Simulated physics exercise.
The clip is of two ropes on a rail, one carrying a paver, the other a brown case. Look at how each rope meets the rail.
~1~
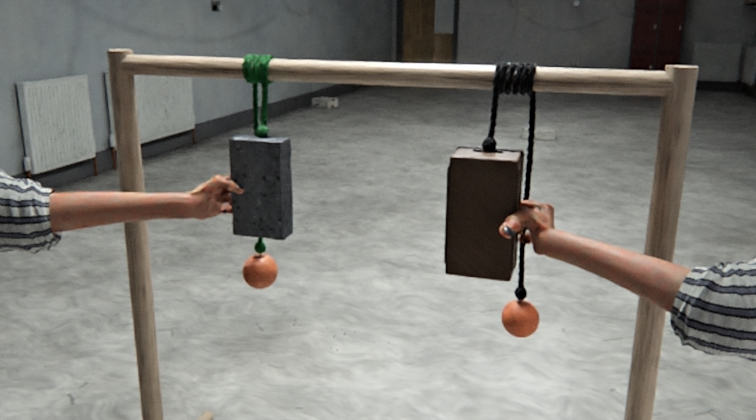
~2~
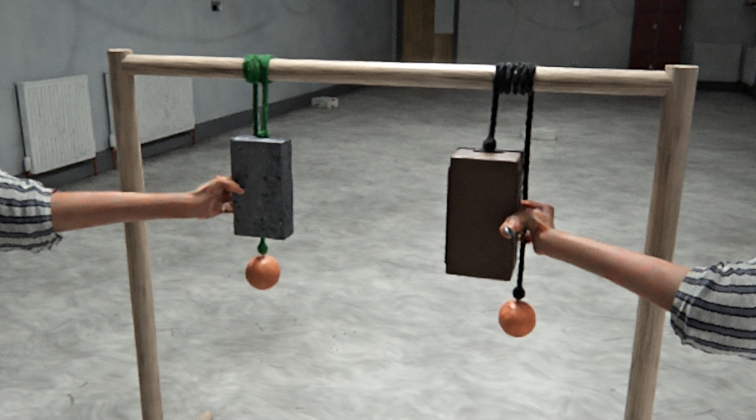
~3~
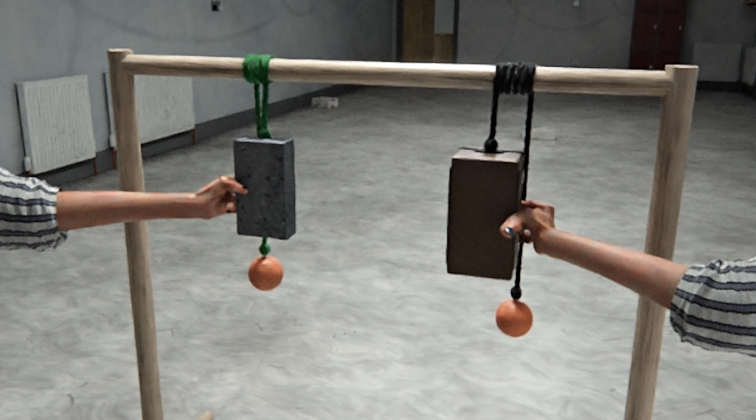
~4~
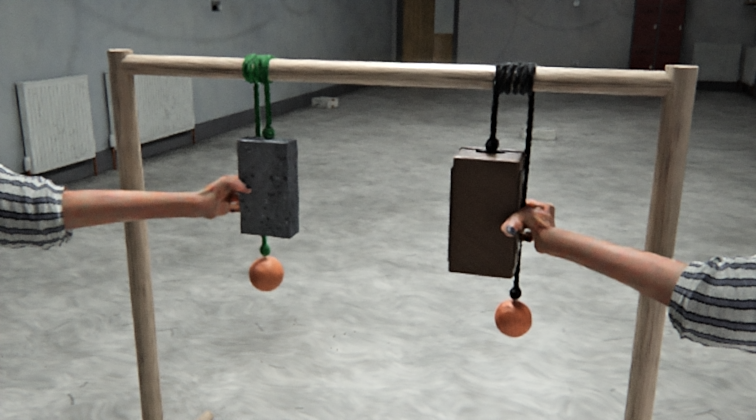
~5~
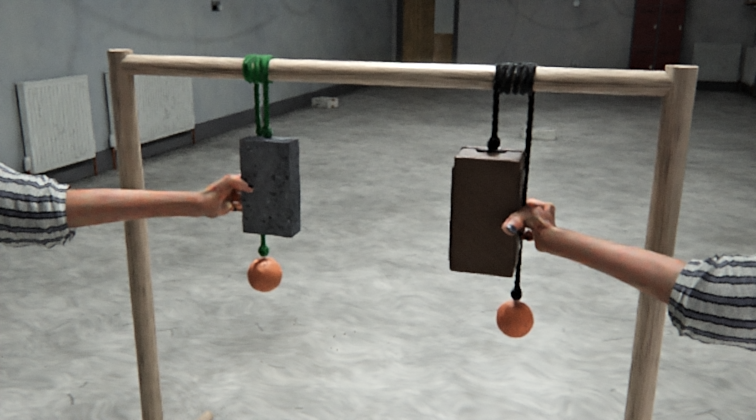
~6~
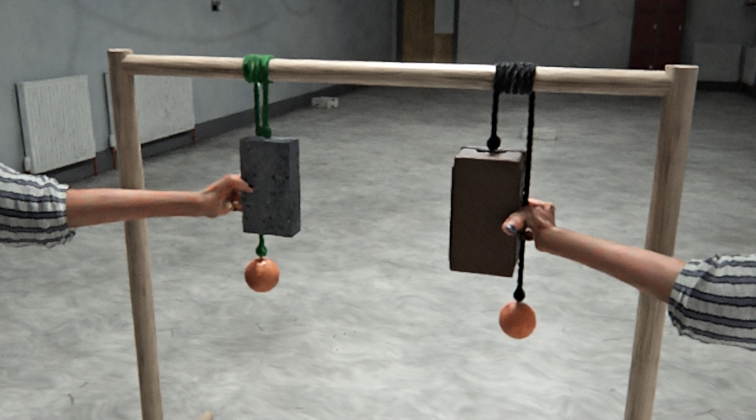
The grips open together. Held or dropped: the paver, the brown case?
The paver keeps its height, the brown case stays hanging.
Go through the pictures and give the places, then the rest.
In the first picture, paver (262, 187); brown case (485, 212); left orange (260, 271); right orange (520, 319).
In the second picture, paver (262, 187); brown case (485, 212).
In the third picture, paver (265, 188); brown case (486, 212).
In the fourth picture, paver (269, 187); brown case (487, 211).
In the fifth picture, paver (271, 186); brown case (488, 210).
In the sixth picture, paver (271, 186); brown case (488, 210); left rope wound several times round the rail; right rope wound several times round the rail.
Then, 0.24 s past the final frame, paver still up near (270, 187); brown case still up near (489, 211).
Then, 0.74 s past the final frame, paver still up near (268, 187); brown case still up near (493, 208).
When it is over, paver still up near (268, 187); brown case still up near (493, 207). The paver stays hanging and the brown case is held.
